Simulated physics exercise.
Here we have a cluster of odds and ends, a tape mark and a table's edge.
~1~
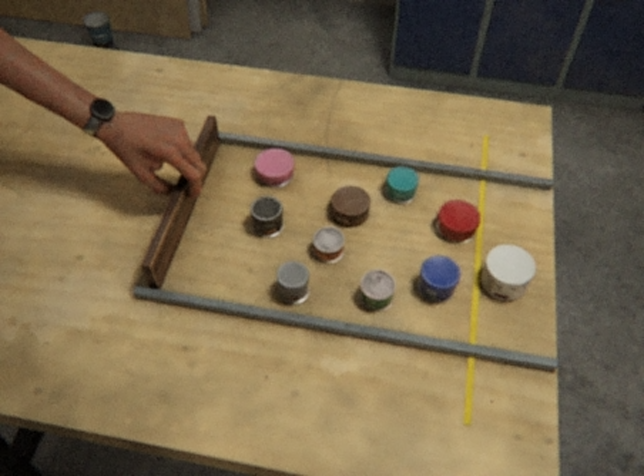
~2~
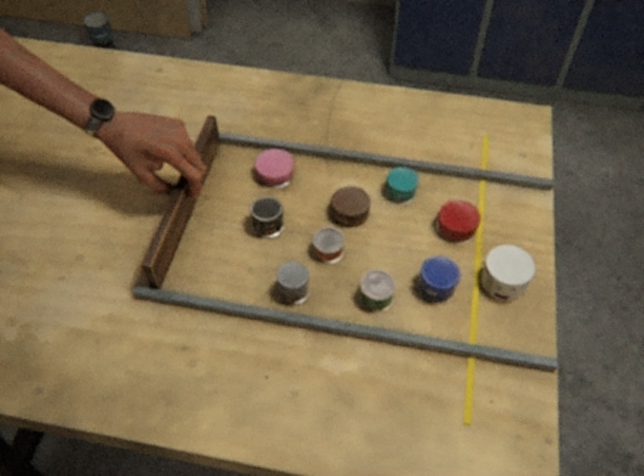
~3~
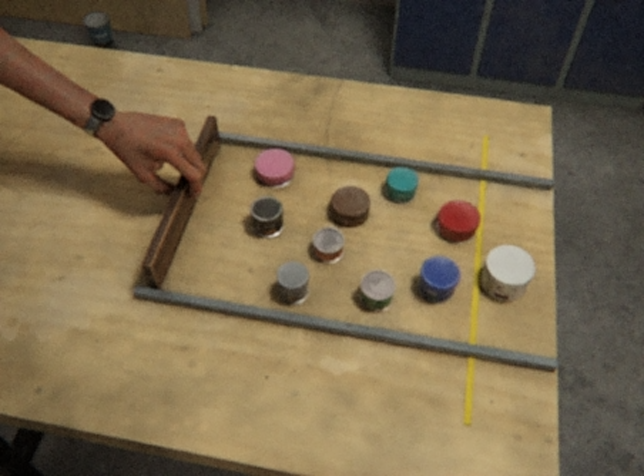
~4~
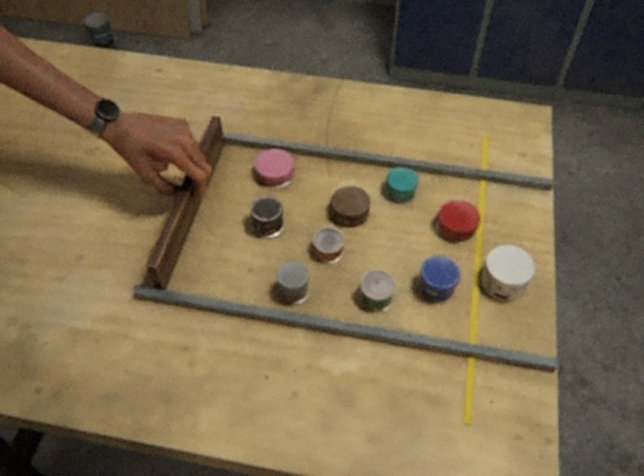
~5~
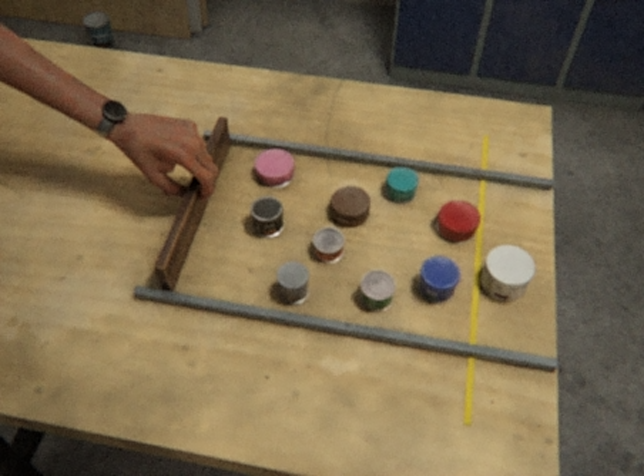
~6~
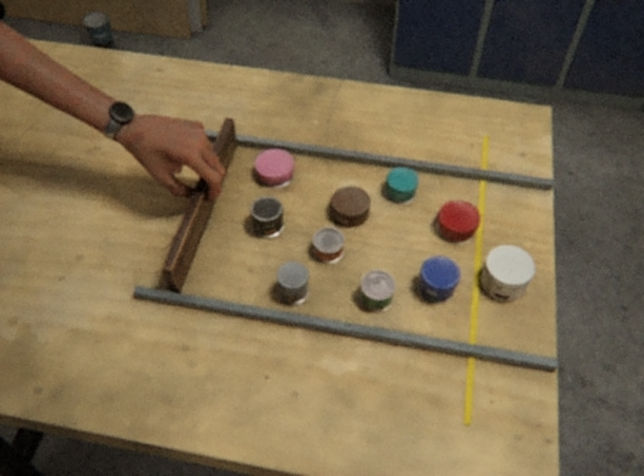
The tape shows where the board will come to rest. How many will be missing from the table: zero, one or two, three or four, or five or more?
The number that fall off is one or two.
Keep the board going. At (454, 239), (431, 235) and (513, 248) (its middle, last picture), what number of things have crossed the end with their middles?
Place by place, 0, 0 and 4.
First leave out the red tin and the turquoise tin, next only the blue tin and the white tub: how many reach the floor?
First 1, then 0.
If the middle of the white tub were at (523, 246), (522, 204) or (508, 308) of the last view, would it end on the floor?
Place by place, it goes over; falls; does not fall.
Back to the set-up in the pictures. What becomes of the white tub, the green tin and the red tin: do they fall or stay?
The white tub tumbles off; the green tin stays on; the red tin survives.
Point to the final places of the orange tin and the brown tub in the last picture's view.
The orange tin at (493, 284), the brown tub at (501, 229).
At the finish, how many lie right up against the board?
The number is 5.
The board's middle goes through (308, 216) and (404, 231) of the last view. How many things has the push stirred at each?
At the one place 4, at the other 9.
A little later, none off yet; white tub at rest near (507, 273); red tin at rest near (458, 222); blue tin at rest near (439, 280).
When it is over, the number that fall off is one or two; down, white tub.
